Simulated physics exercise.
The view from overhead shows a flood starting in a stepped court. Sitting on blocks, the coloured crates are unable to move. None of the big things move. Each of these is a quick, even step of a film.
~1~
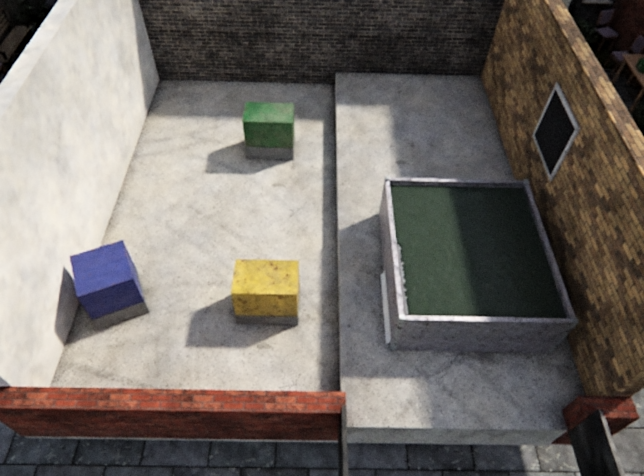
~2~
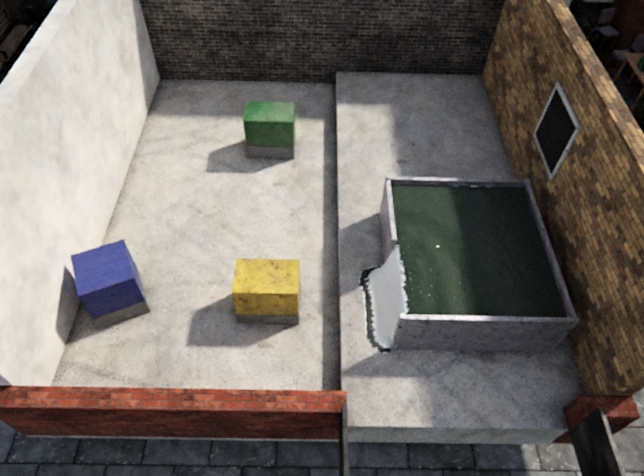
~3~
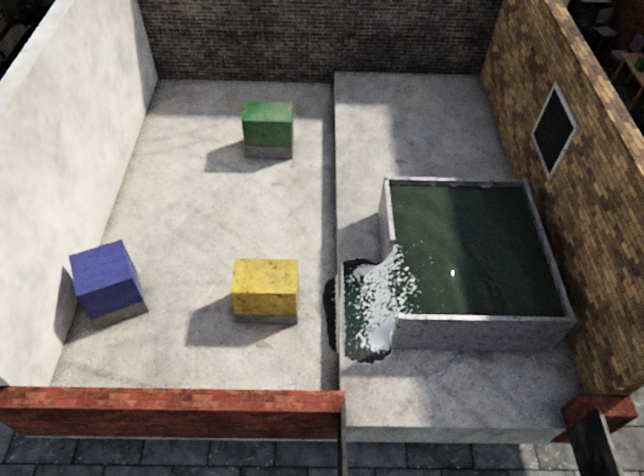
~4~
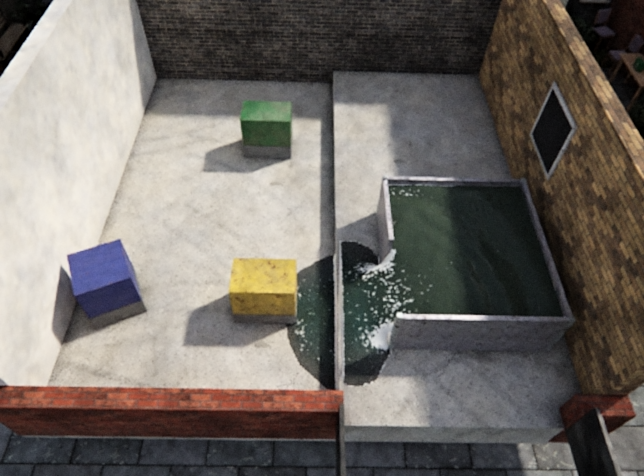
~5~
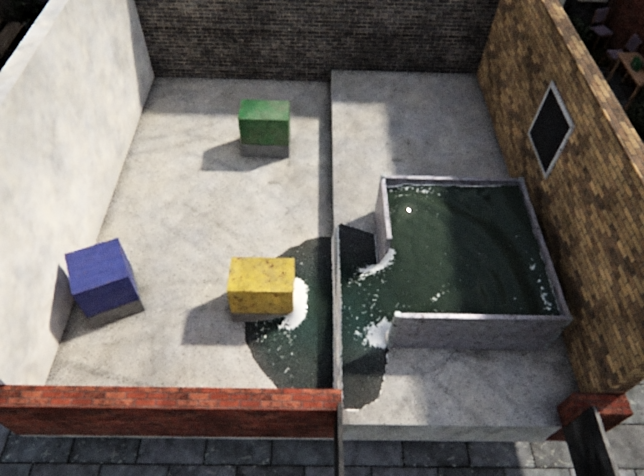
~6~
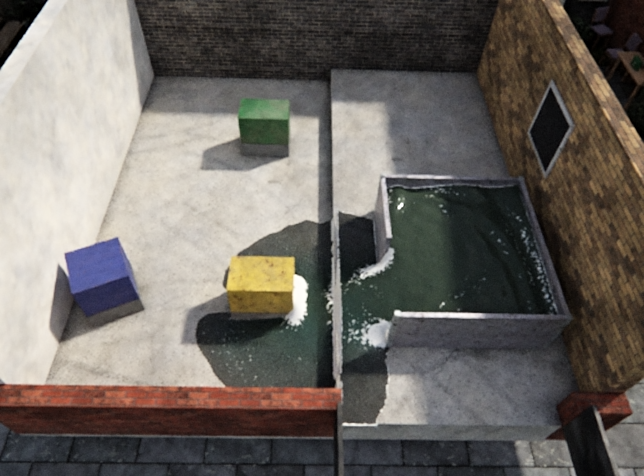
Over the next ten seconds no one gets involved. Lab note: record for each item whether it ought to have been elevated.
In order: The blue crate is reached, the green crate is never reached, the yellow crate is reached.
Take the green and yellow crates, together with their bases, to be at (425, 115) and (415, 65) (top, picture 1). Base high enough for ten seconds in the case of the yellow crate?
Simply put, the yellow crate is not wetted.
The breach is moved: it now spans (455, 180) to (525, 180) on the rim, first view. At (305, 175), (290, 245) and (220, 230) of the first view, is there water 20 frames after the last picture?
Obs. 1: Moisture-free; obs. 2: Moisture-free; obs. 3: Moisture-free.
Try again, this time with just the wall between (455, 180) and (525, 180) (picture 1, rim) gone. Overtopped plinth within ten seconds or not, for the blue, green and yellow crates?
Blue stays untouched, green stays untouched, yellow stays untouched.
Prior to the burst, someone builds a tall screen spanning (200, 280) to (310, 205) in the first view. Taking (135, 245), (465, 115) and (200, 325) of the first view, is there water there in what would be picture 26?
In that order: Awash, dry, flooded.
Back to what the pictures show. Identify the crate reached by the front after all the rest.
Easy - the one in green.
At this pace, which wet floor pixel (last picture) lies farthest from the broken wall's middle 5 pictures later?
Front's tip: Near (38, 407).
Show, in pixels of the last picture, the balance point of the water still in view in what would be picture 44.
I'd say around (271, 244).
A moment on, water covers 25 % of the floor; the blue crate water round its plinth, the green crate not reached, the yellow crate water round its plinth.
Next, water covers 40 % of the floor; the blue crate water round its plinth, the green crate water round its plinth, the yellow crate water round its plinth.
Then, water covers 55 % of the floor; the blue crate water round its plinth, the green crate water round its plinth, the yellow crate water round its plinth.
Later, water covers 65 % of the floor; the blue crate water round its plinth, the green crate water round its plinth, the yellow crate water round its plinth.
In the end, water covers 65 % of the floor; the blue crate was topped, the green crate stayed above the water, the yellow crate was topped.
